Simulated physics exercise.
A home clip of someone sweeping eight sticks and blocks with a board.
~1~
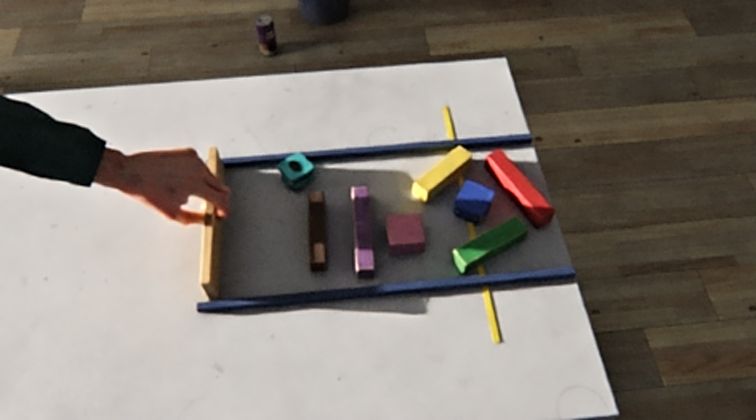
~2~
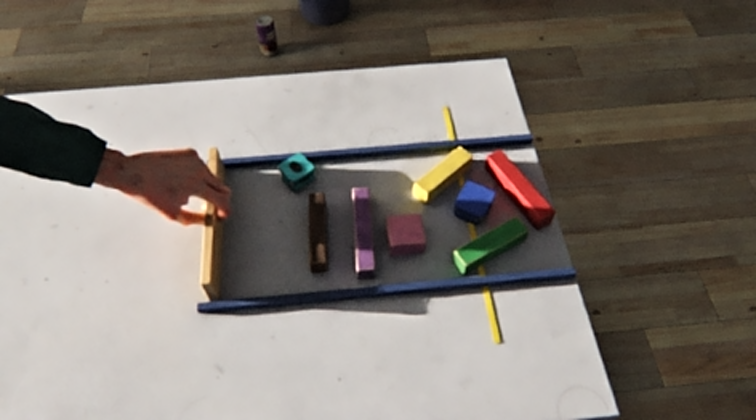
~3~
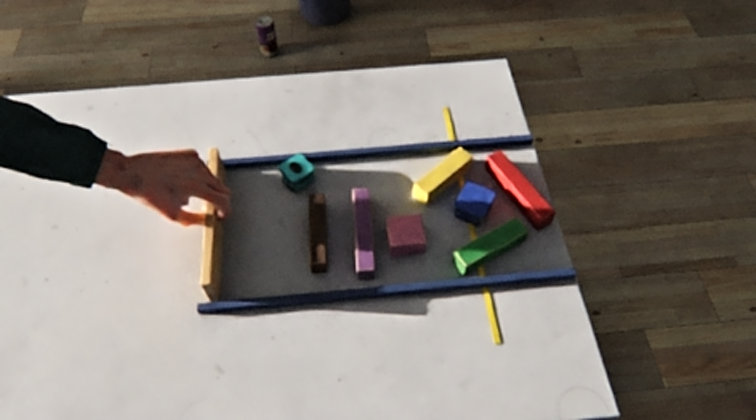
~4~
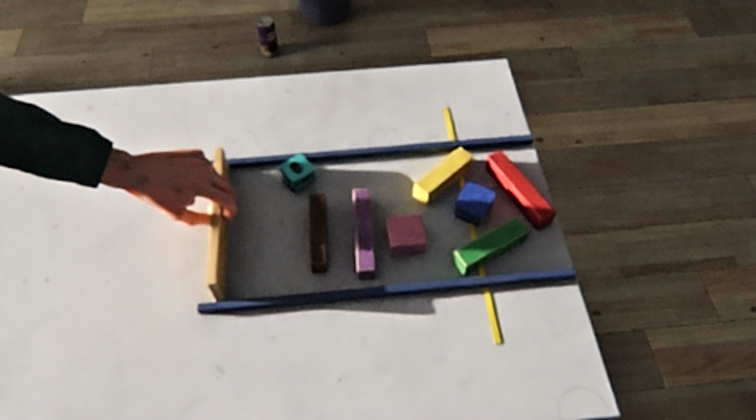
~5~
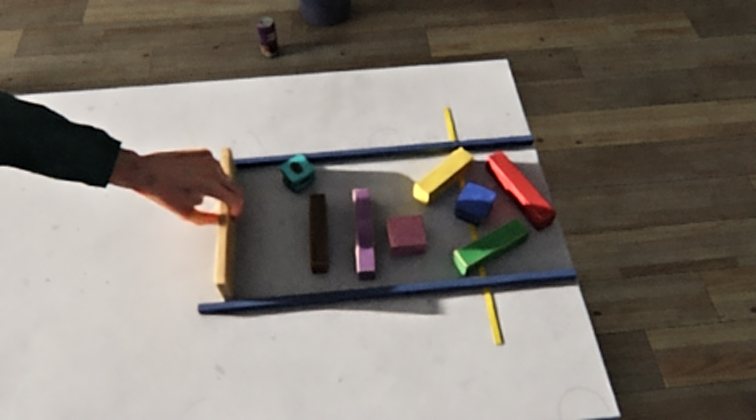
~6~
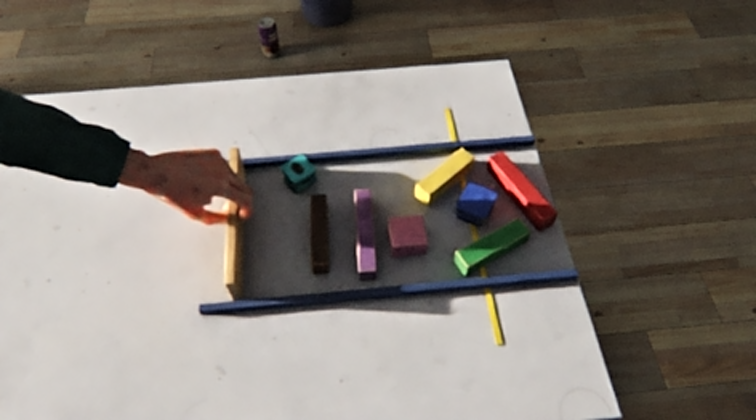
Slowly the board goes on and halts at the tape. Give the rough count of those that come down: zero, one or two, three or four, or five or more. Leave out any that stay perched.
The number that fall off is one or two.
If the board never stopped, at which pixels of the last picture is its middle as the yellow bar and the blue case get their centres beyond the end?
At (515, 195) for the yellow bar; at (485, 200) for the blue case.
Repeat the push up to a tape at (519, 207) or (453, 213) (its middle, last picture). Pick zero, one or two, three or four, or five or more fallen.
For each place: Five or over; none at all.
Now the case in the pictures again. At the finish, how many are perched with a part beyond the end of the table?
The number is 1.
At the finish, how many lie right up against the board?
That makes 2.
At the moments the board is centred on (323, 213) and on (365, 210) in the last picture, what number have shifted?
The counts are 2 and 4.
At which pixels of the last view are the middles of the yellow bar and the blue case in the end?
The yellow bar stops around (501, 169); the blue case around (535, 194).
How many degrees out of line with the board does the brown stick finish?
About 0°.
A little later, none off yet; red stick at rest near (521, 190); green stick at rest near (492, 247); blue case at rest near (476, 206).
Next, none off yet; red stick moving near (525, 189); green stick shifted a little near (512, 249); blue case shifted about its own width near (494, 198).
When it is over, the number that fall off is one or two; down, red stick.
